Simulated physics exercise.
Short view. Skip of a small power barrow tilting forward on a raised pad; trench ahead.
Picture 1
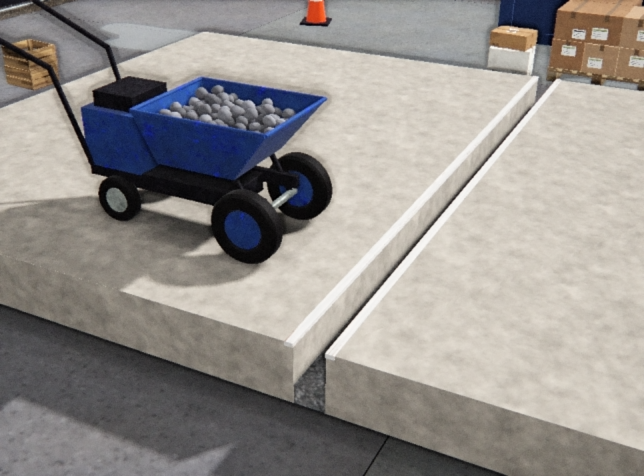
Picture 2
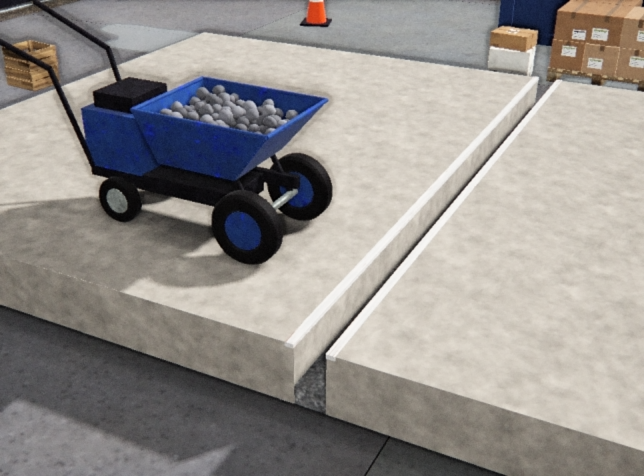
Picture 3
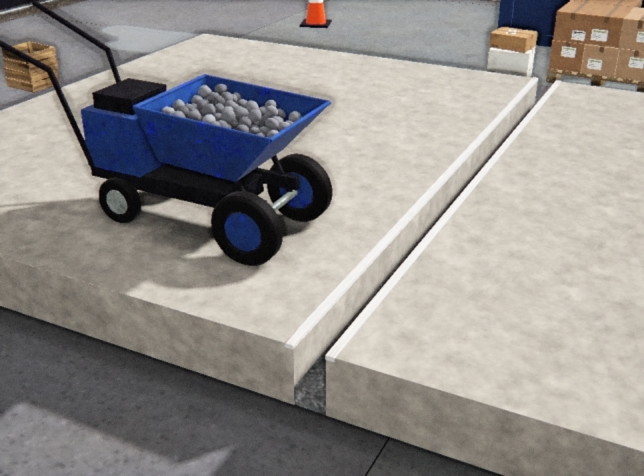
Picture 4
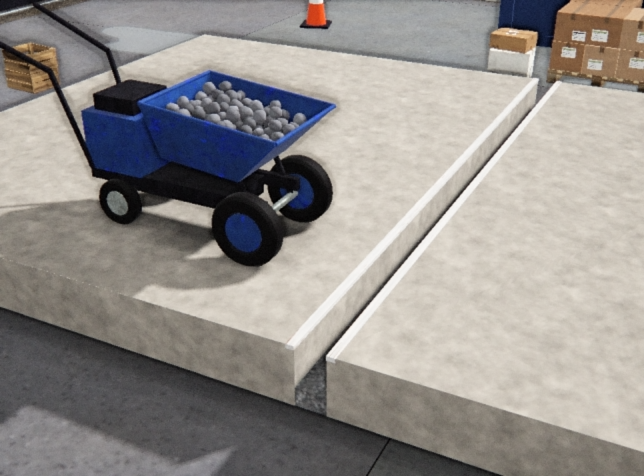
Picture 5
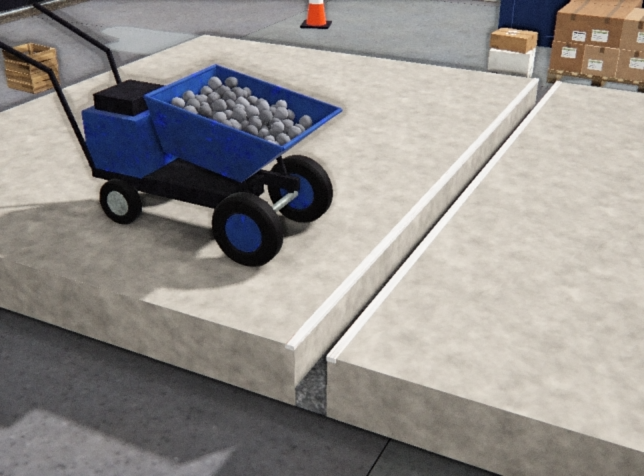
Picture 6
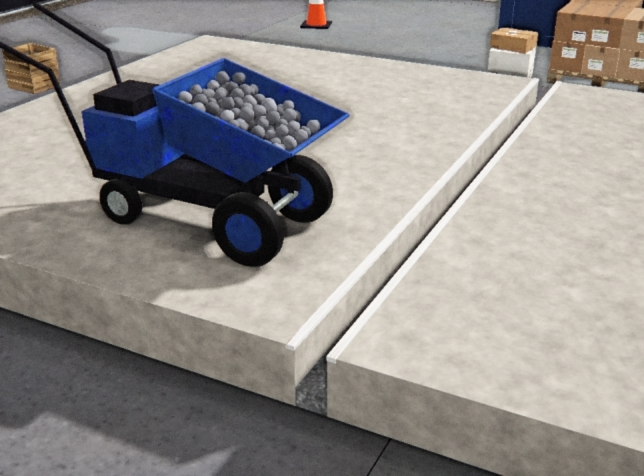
The blue skip of a small wheeled barrow, loaded with round grey cobbles, starts level and gradually tilts forward to the right, its front lip shifting outward while the wheels stay still on a raised concrete pad beside a narrow trench.
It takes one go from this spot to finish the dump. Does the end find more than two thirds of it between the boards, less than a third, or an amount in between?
An amount in between, from a third to two thirds.
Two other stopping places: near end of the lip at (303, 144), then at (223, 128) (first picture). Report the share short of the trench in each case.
About 0 percent at the first place and about 40 percent at the second.
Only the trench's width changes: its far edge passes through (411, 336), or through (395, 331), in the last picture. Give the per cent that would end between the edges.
In order: Some 100 per cent, then some 90 per cent.
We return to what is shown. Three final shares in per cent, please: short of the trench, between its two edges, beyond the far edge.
In percent, short 0, between 50 and beyond 50.
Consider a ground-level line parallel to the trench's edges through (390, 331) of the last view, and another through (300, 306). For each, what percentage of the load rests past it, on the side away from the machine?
Around 30 in a hundred for the first, 100 in a hundred for the second.
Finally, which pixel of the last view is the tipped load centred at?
The centre ends up roughly at (395, 267).
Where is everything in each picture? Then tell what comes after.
The first frame shows lip of the skip at (265, 136), level; top of the load at (215, 110), round cobbles; first edge of the trench at (320, 308); far edge at (359, 319), the trench under half as wide as the skip, and about as deep as wide.
The second frame shows lip of the skip at (267, 138), level; top of the load at (217, 111).
The third frame shows lip of the skip at (270, 141), tipped barely; top of the load at (206, 114).
The fourth frame shows lip of the skip at (275, 145), tipped a little; top of the load at (217, 112).
The fifth frame shows lip of the skip at (282, 149), tipped a little; top of the load at (213, 100).
The sixth frame shows lip of the skip at (290, 155), tipped clearly; top of the load at (220, 96); first edge of the trench at (321, 311); far edge at (361, 322).
Soon after the last picture, skip tipped steeply; all in the skip.
A little later, skip tipped steeply; most in the skip; a small part in or heaped over the trench; a small part beyond it; a small part falling.
Later still, skip tipped right over; a small part in the skip; about a third in or heaped over the trench; about half beyond it.
By the end, skip tipped right over; a stray few short of the trench; about half in or heaped over the trench; about half beyond it.
